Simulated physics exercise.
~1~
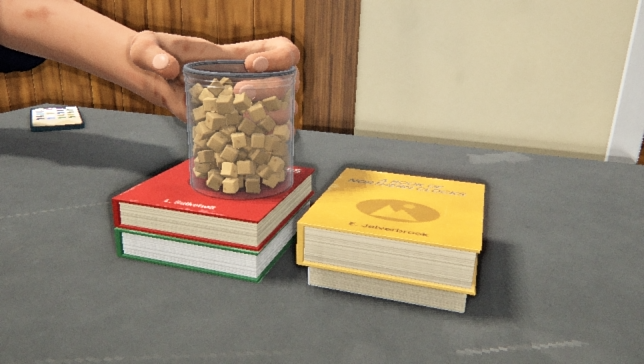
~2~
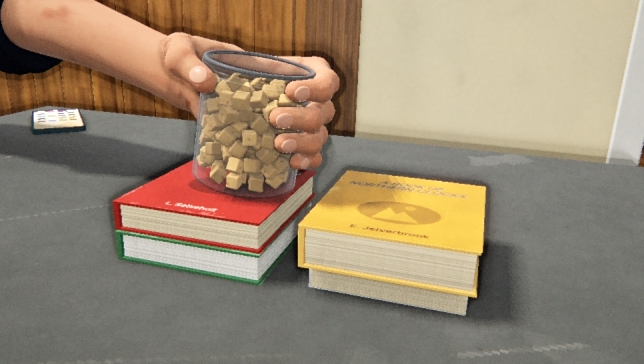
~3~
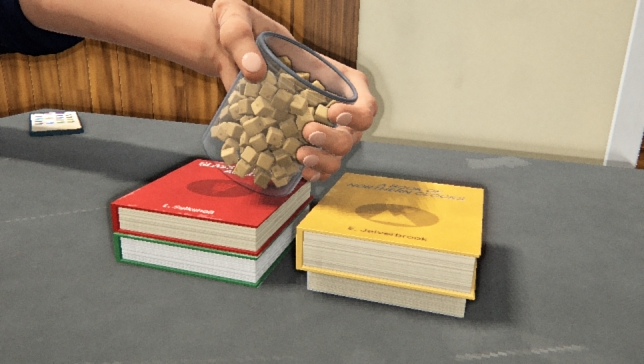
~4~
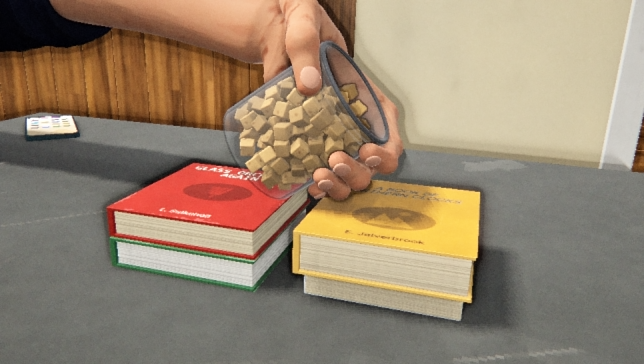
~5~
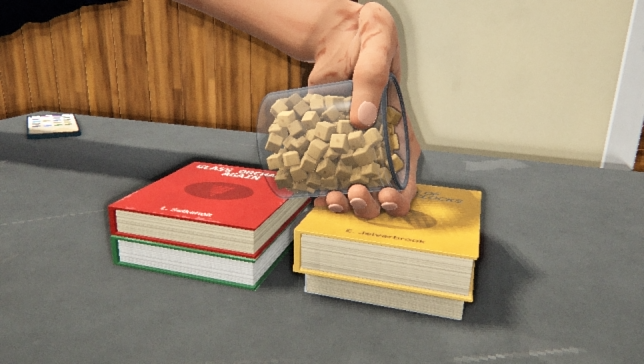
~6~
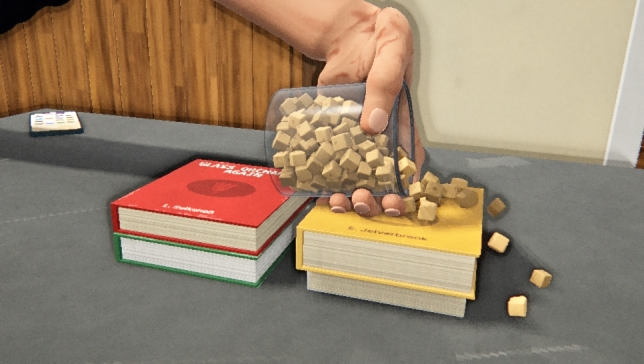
In this clip, a hand lifts a clear, open jar of small wooden cubes from a red book, moves it right and tips it onto its side above a yellow book, where some cubes spill onto the cover and the gray table while most remain inside.
